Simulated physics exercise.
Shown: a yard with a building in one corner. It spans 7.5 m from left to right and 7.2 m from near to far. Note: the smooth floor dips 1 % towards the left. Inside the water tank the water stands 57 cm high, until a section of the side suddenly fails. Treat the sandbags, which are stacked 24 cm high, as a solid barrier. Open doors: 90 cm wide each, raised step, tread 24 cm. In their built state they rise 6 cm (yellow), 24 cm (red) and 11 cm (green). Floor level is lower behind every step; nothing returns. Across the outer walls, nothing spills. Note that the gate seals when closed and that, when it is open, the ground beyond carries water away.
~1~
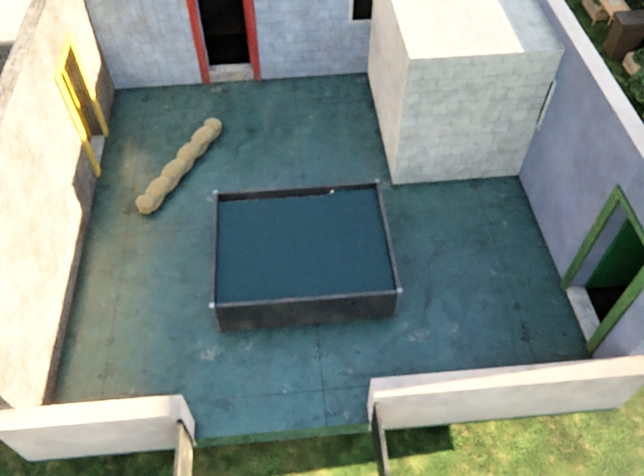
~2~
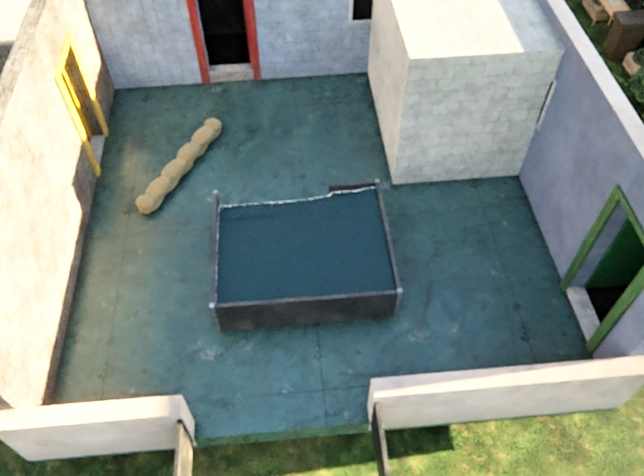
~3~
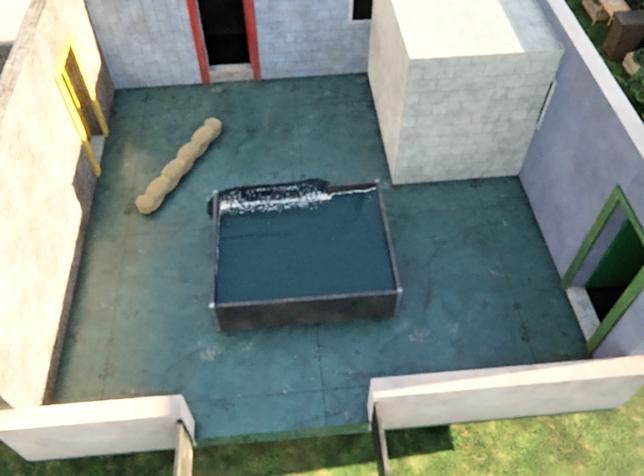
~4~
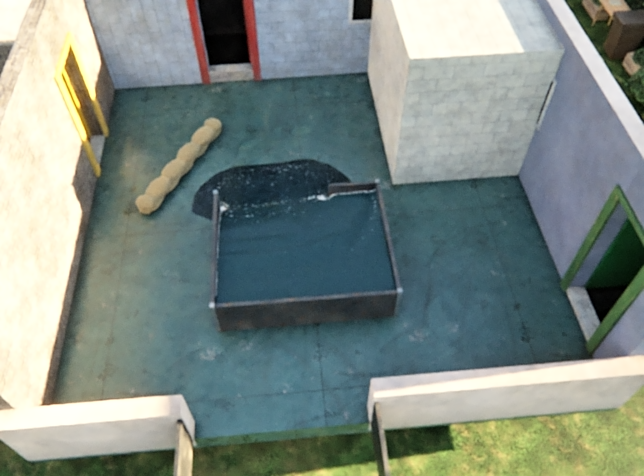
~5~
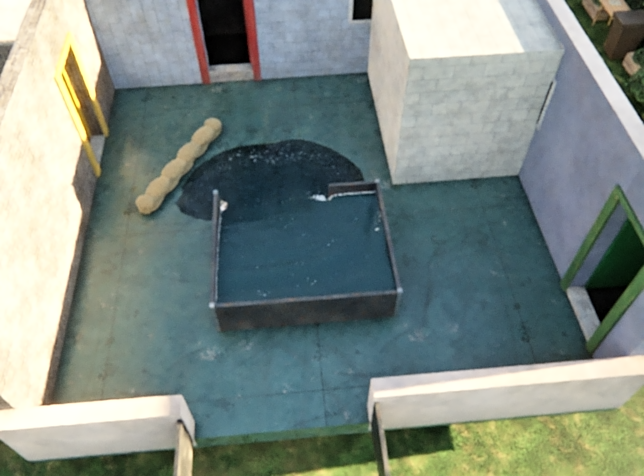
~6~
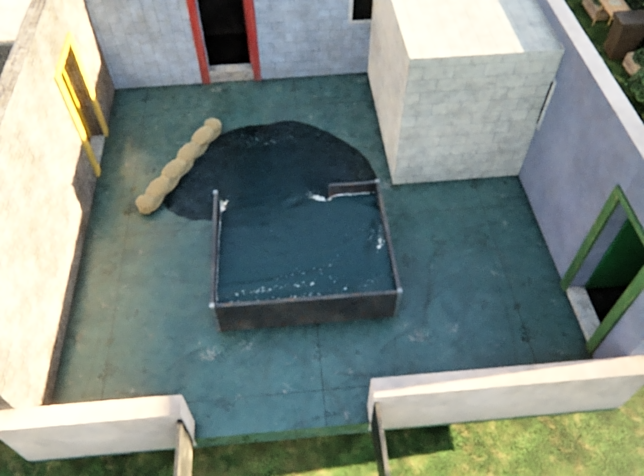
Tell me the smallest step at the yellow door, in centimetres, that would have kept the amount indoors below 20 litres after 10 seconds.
The smallest that would have done is close to 7 cm.
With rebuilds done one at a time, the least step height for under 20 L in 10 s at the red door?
Red door, minimum about 27 cm.
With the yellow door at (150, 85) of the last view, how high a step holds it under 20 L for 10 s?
Around 12.0 cm would do it.
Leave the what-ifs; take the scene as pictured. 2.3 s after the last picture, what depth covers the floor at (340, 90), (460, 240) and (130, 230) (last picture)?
Close to 27, 0 and 1 cm, one after the other.
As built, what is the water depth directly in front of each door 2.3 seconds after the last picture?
Door by door in cm - yellow 0, red 27, green 0.
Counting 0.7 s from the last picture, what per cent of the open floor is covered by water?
Some 25 per cent of it.
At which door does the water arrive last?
Answer: The green door.
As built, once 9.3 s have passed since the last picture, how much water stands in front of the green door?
About 4.0 centimetres.
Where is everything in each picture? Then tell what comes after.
The first picture shows still water, 57 cm deep, in the water tank at (302, 242); the yellow door at (84, 111) is dry.
In the second picture, water pours out on the far side and has run 0.3 m, to a hidden place; about 5 cm deep outside, 57 cm at the back.
In the third picture, the gap is on the far side, the front 0.7 m out at (310, 182); the back of the water tank holds 57 cm.
In the fourth picture, the front is at (291, 164), 1.2 m from the gap on the far side; 2.5 m2 of floor is wet, 57 cm left at the back.
In the fifth picture, the gap is on the far side, the front 1.8 m out at (283, 145); the back of the water tank holds 56 cm.
In the sixth picture, the gap is on the far side, the front 2.3 m out at (276, 126); the back of the water tank holds 50 cm; 1.8 m in a straight line remain to the yellow door at (84, 111).
Then, 0.7 s after the last picture water covers 25 % of the floor, deepest (30 cm) near (249, 210); it has not reached the yellow door.
Then, 2.3 s after the last picture water covers 35 % of the floor, deepest (34 cm) near (368, 77); it has not reached the yellow door.
Then, 9.3 s after the last picture water covers 90 % of the floor, deepest (16 cm) near (46, 434); 7 cm at the yellow door, 31 litres in over its 6 cm step.
At the yellow door as built, the water peaked near 11 cm, 6.1 s after the last picture.
Run again over the same 10 s with other heights there, 31 litres in over 6 cm, 9 litres over 8.5 cm. The limit of 20 litres is kept from about 7 cm up.
